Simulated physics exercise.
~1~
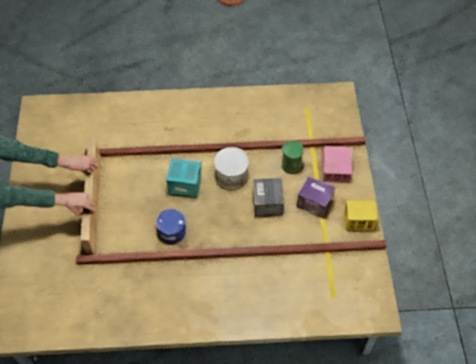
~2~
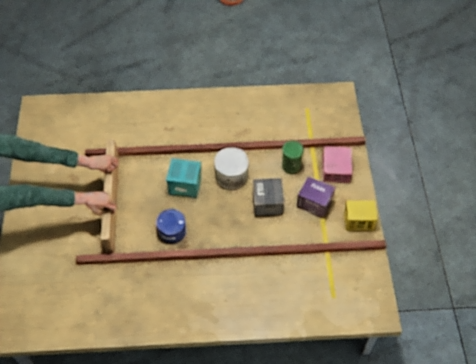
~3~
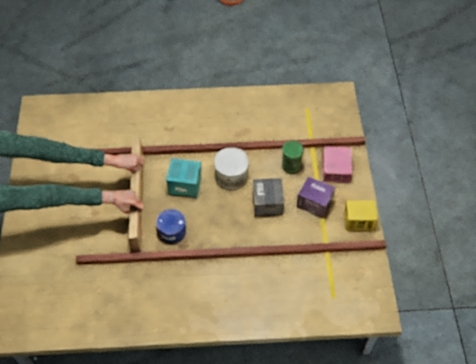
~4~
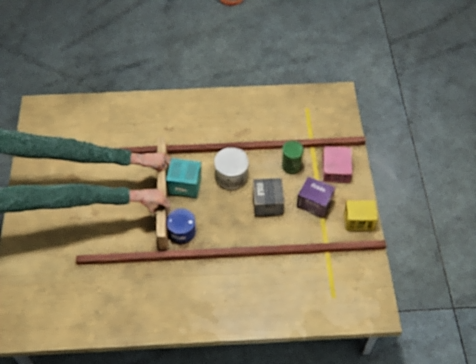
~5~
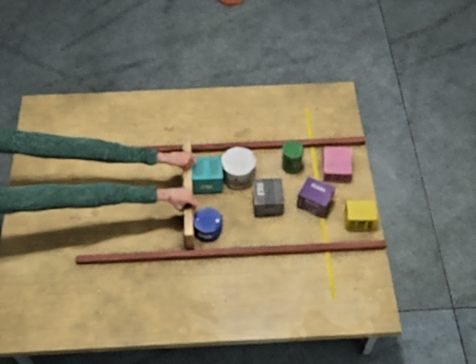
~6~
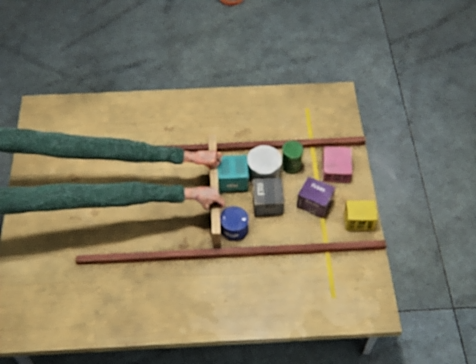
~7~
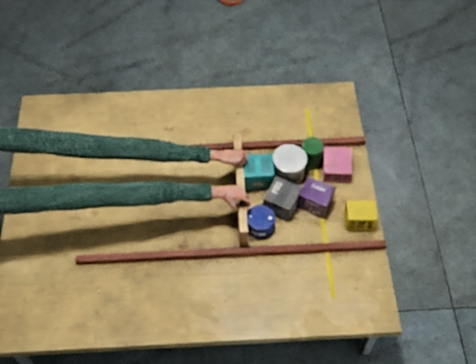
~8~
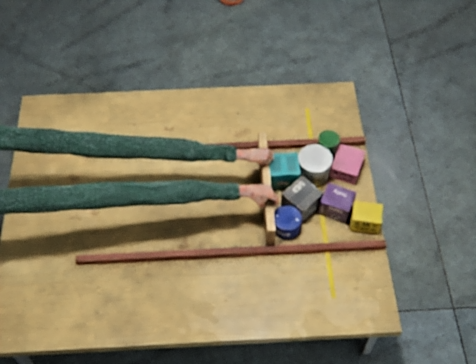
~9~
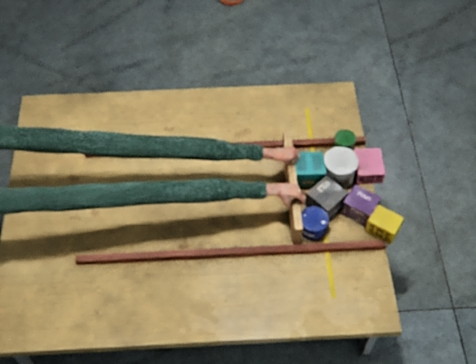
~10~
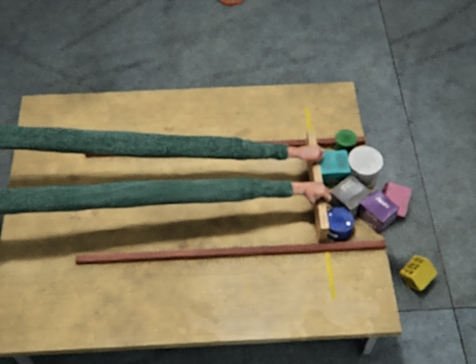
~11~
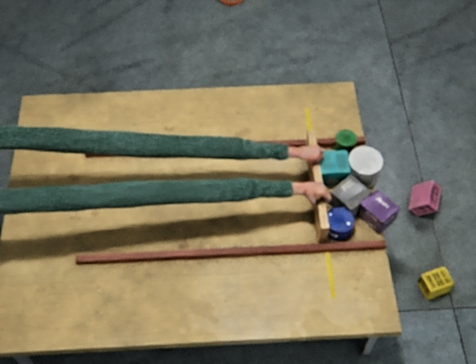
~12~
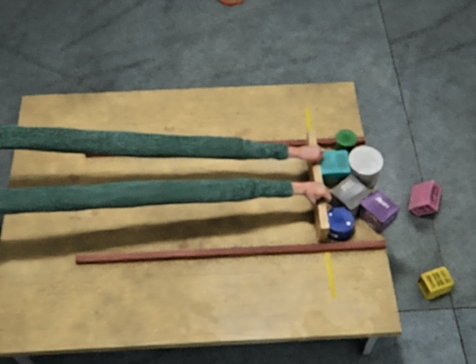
Two green-sleeved arms reach in from the left and grip an upright plank on a pale wooden platform, seen from above on a grey floor. Between two dark red battens stand a turquoise box, blue tub, white tub, grey box, green tub, purple box, pink box and yellow box, with yellow tape crossing near the right end. The hands push the plank rightward, gathering the blue, turquoise and white things, then the rest, into a cluster. The yellow and pink boxes drop off the right edge. The plank stops at the tape, leaving the other six crowded at the edge.
